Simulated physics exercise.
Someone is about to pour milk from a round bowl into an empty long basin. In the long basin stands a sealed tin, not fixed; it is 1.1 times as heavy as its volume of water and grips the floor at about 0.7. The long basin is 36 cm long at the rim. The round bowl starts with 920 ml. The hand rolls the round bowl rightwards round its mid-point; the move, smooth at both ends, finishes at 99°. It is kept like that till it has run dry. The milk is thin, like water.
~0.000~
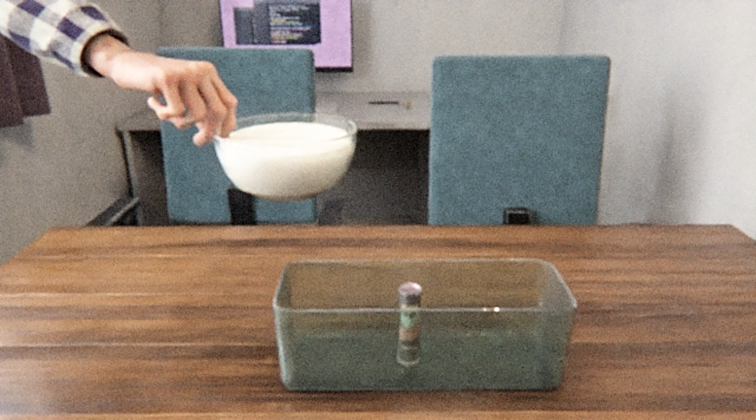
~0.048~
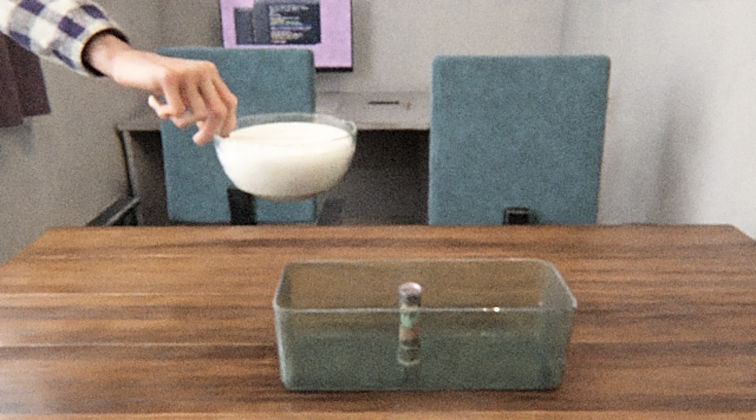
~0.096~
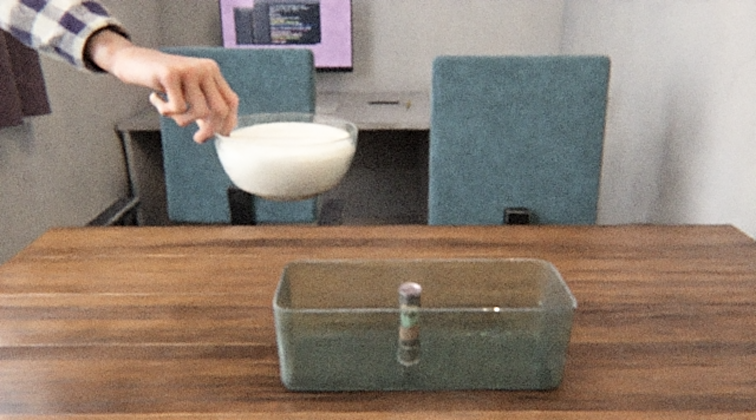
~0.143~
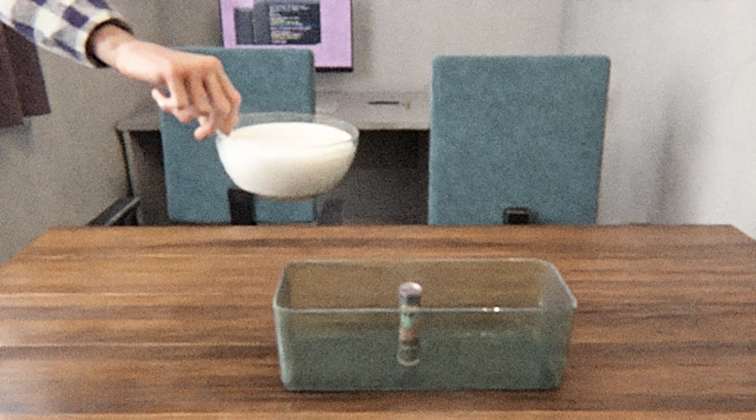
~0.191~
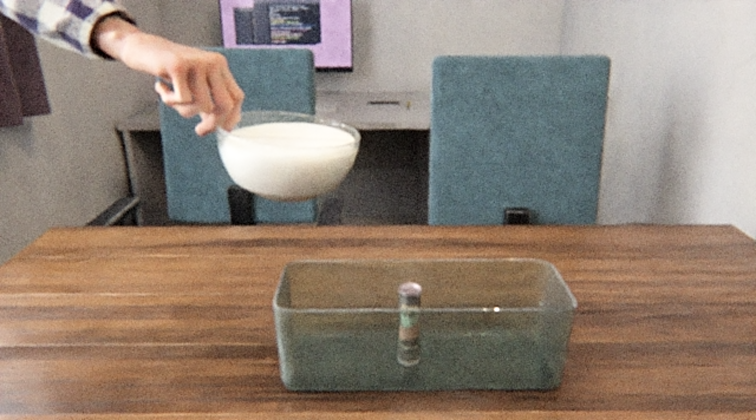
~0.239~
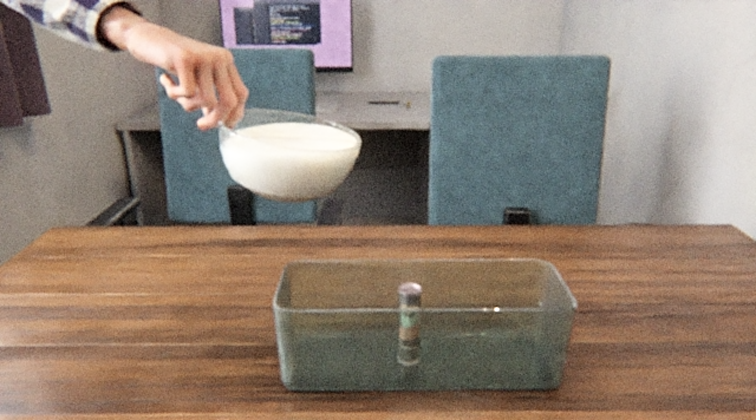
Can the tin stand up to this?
It remains upright.
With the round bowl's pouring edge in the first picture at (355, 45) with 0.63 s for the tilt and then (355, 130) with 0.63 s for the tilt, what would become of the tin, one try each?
First it topples; then it falls.
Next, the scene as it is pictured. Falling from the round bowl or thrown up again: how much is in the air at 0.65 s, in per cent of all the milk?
Some 38 per cent.
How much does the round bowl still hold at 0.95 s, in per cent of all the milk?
Some 5 per cent.
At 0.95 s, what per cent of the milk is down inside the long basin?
About 84 per cent.
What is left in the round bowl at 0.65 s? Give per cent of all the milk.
Some 46 per cent.
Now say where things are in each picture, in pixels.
In the first picture, tilt 0°; pouring edge (355, 130); surface from (221, 137) to (353, 137); the long basin's rim runs from (280, 285) to (563, 284); the tin's top is at (410, 292).
In the second picture, tilt 0°; pouring edge (356, 130); surface from (221, 137) to (354, 138).
In the third picture, tilt 2°; pouring edge (356, 132); surface from (222, 137) to (353, 138).
In the fourth picture, tilt 4°; pouring edge (357, 135); surface from (223, 136) to (355, 139).
In the fifth picture, tilt 7°; pouring edge (358, 138); surface from (224, 136) to (356, 140).
In the sixth picture, tilt 11°; pouring edge (360, 143); surface from (225, 136) to (358, 140).
Then, 0.65 s in, the tilt is 63° and 47 per cent is still to pour; the tin stands where it began.
Then, 0.95 s in, the tilt is 94° and 5 per cent is still to pour; the tin stands where it began.
Then, 1.27 s in, the tilt is 99° and 0 per cent is still to pour; the tin stands 1 cm from where it began.
Then, 1.61 s in, the tilt is 99° and 0 per cent is still to pour; the tin stands 1 cm from where it began.
Finally, the tin stands 1 cm from where it began.
